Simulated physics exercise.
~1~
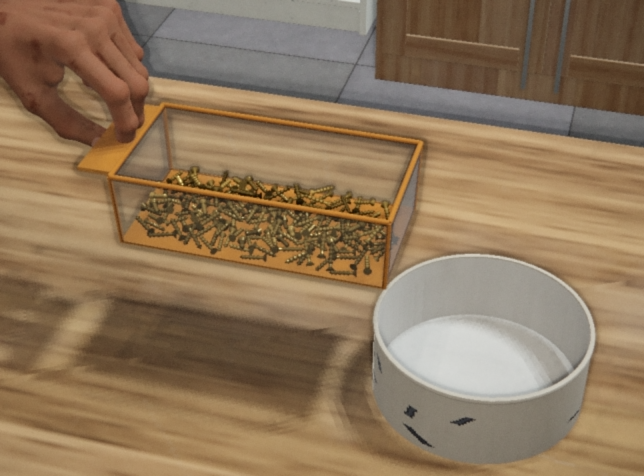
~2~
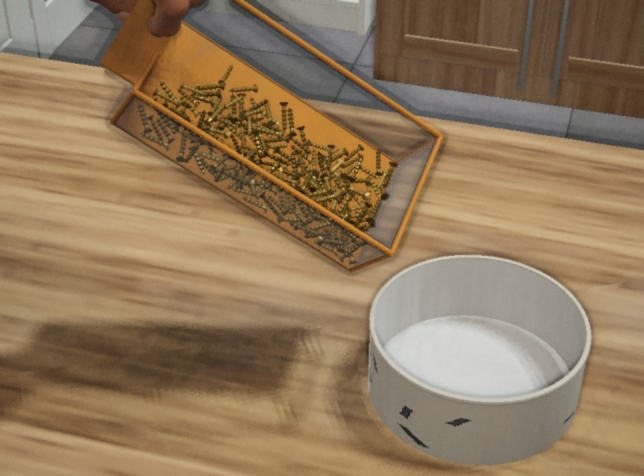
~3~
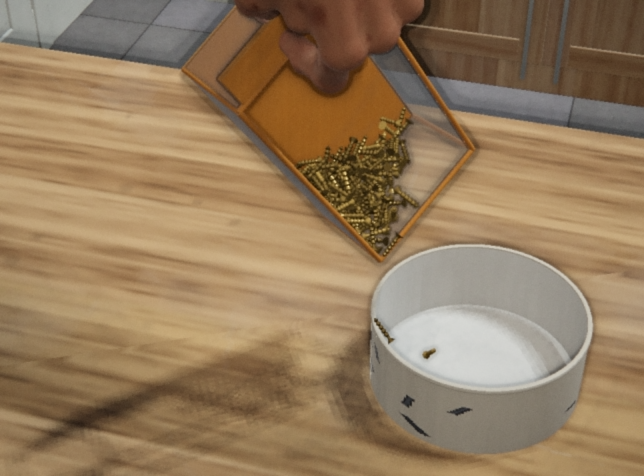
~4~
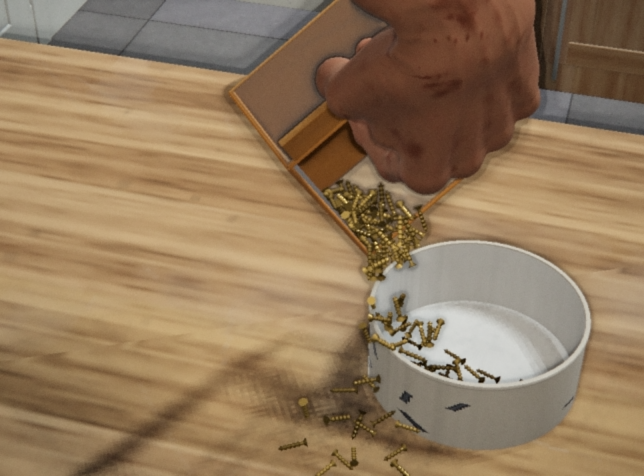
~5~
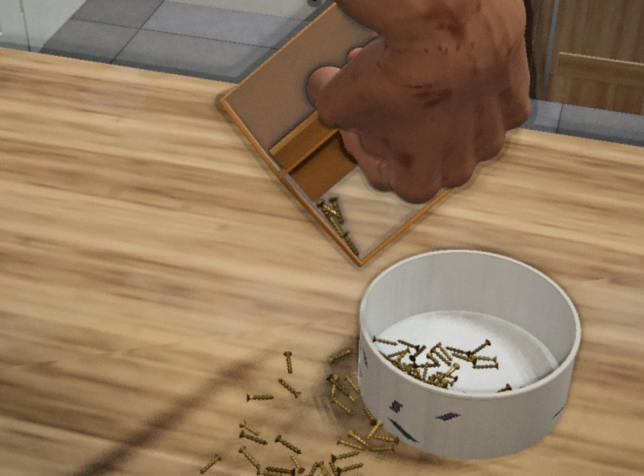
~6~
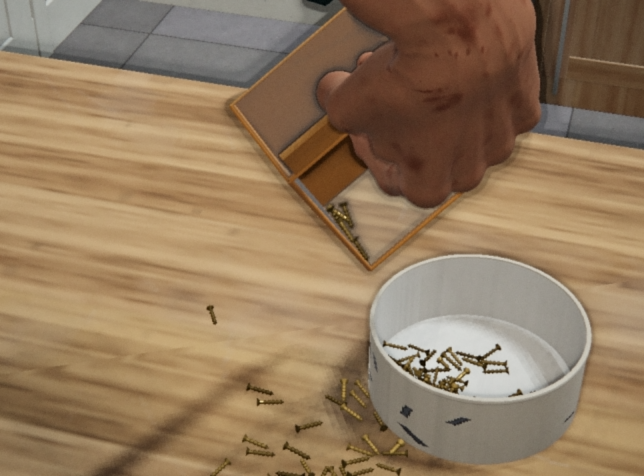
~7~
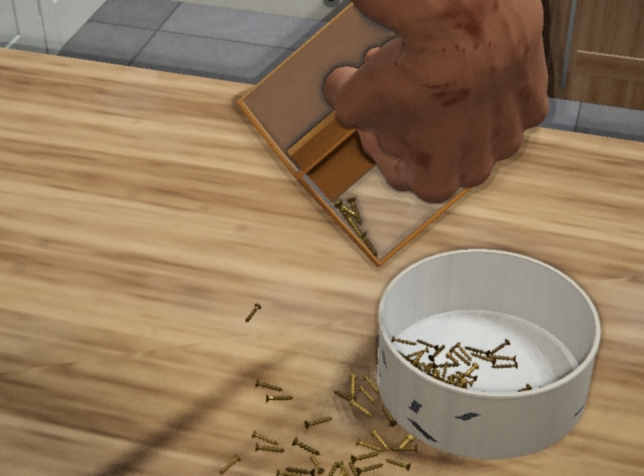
On a wooden countertop, a hand lifted a clear, orange-edged box of brass-coloured screws and tipped it steeply over a white pot. Many screws dropped inside, others scattered across the counter, and a few stayed in the tilted box.
